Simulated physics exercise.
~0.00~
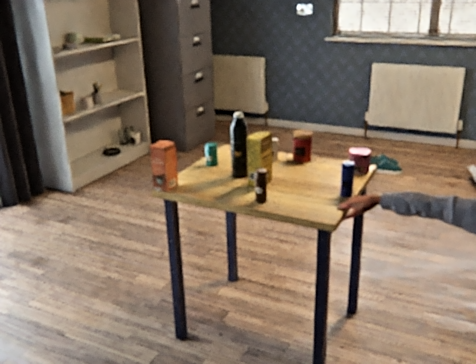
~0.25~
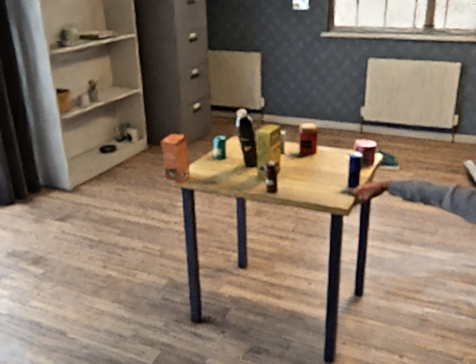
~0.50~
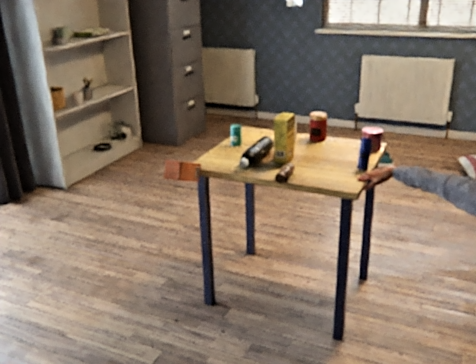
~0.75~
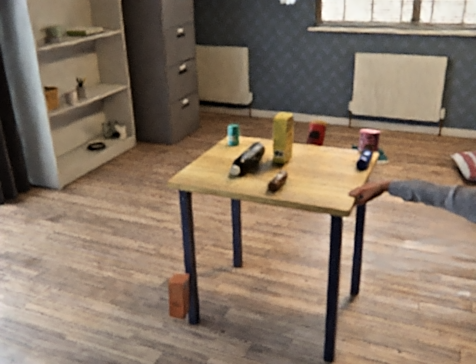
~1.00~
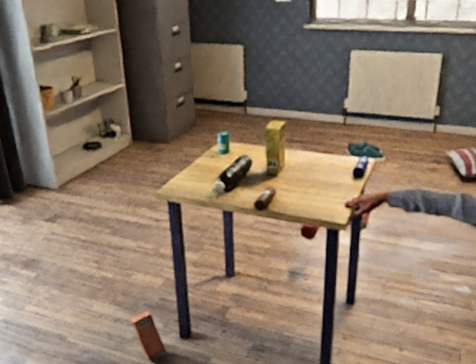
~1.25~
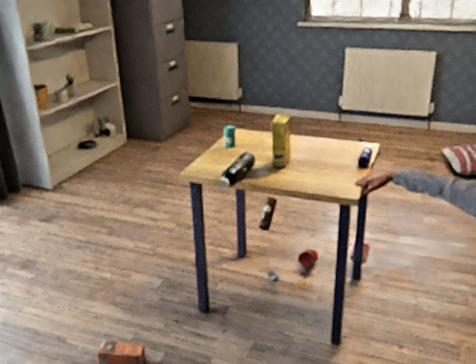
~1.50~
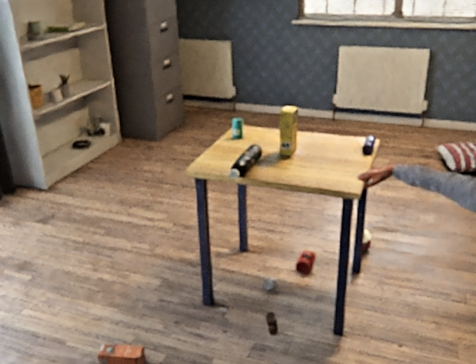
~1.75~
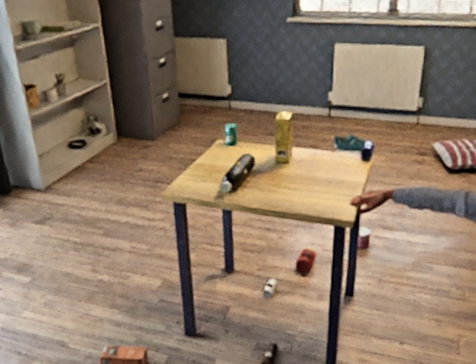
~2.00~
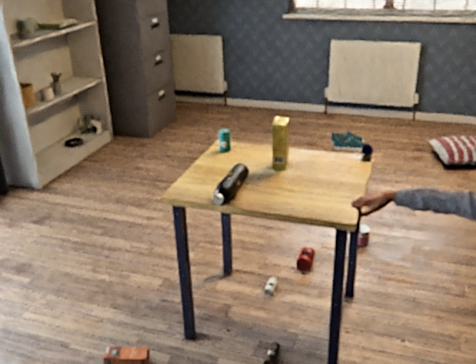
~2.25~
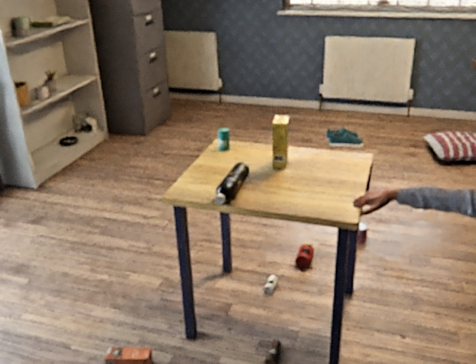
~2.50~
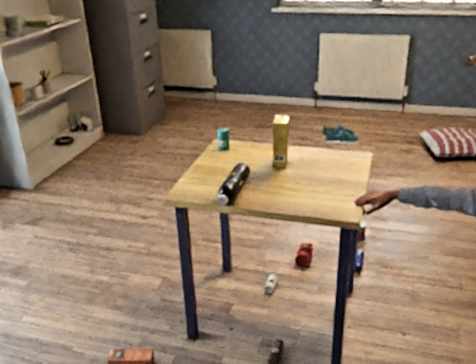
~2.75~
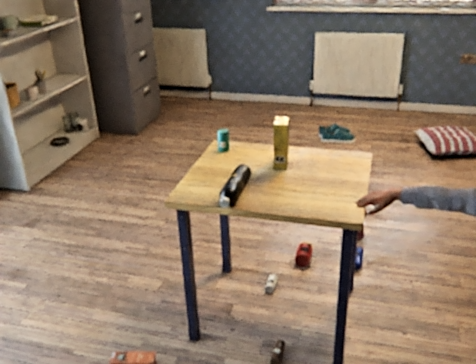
A hand jerks the wooden table, toppling several items to the floor while three remain.
